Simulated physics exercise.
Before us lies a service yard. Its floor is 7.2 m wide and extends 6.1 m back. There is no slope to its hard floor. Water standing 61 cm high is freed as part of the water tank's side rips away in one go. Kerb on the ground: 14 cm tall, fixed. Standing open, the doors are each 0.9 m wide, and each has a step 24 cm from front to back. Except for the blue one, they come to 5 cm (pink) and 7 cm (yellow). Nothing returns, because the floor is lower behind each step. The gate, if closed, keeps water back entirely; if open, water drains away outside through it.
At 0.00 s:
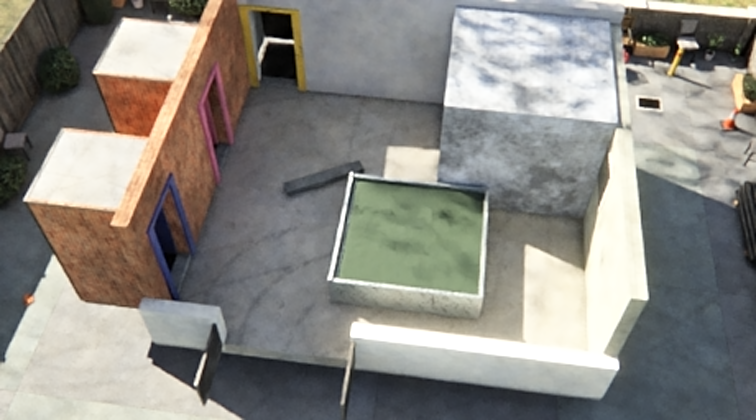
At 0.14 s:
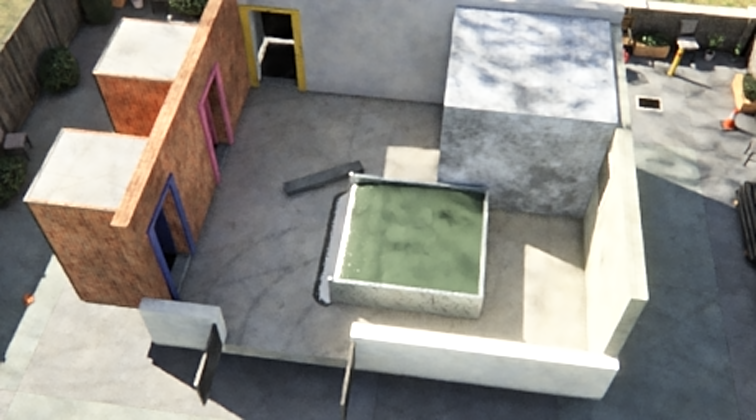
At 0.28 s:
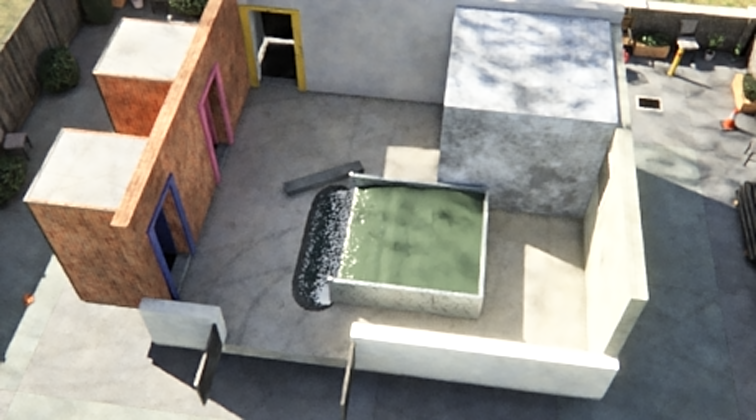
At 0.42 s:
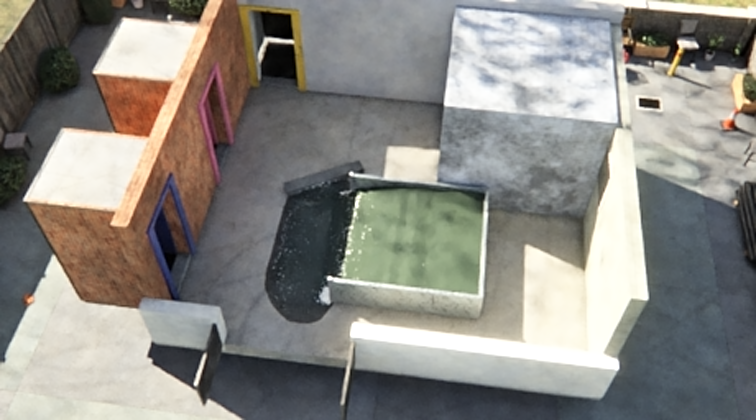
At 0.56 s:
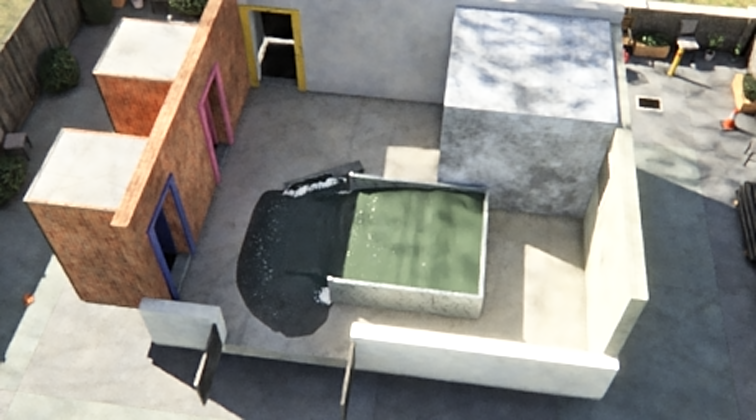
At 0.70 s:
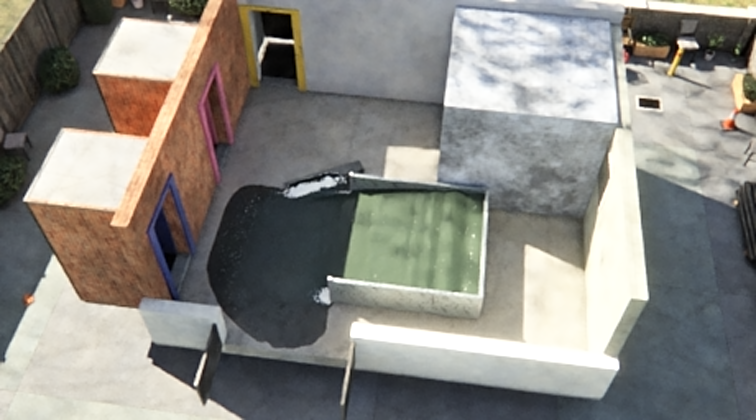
A grey, walled service yard with a flat hard floor is seen from high above by a still camera. A square tank of green water stands near the middle, with a pale block behind it, a yellow-framed door at the back, and pink and blue ones in the rust-coloured left wall. The tank's left side gives way, and dark water pours out, spreading leftward in a widening rounded sheet past a grey kerb.
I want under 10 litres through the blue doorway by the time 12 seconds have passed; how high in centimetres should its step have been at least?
I would say 34 cm.
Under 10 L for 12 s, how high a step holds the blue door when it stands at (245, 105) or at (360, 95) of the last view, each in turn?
About 11.5 cm for the first and 7.5 cm for the second.
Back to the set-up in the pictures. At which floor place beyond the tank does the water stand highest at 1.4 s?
Near (215, 219).
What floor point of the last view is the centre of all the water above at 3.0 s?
I'd say around (303, 239).
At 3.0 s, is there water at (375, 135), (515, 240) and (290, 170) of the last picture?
Point by point: Bone dry, then bone dry, then soaked.
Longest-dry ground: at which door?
Yellow.
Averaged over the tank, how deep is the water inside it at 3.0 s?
Around 18 cm on average.
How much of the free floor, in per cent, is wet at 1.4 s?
I'd say near 35 percent is wet.
After 1.4 s water covers 35 % of the floor, deepest (46 cm) near (215, 219); 23 cm at the blue door, 29 litres in over its 9 cm step.
After 3.0 s water covers 50 % of the floor, deepest (38 cm) near (169, 324); 32 cm at the blue door, 253 litres in over its 9 cm step.
After 12.0 s water covers 90 % of the floor, deepest (11 cm) near (420, 112); 5 cm at the blue door, 453 litres in over its 9 cm step.
At the blue door as built, the water arrived by 0.9 s and peaked near 33 cm at 2.6 s.
With a step of 29.5 cm, 31 litres would have come in within the 12 s; with 39.5 cm, 1 litre. So under 10 litres takes about 34 cm.
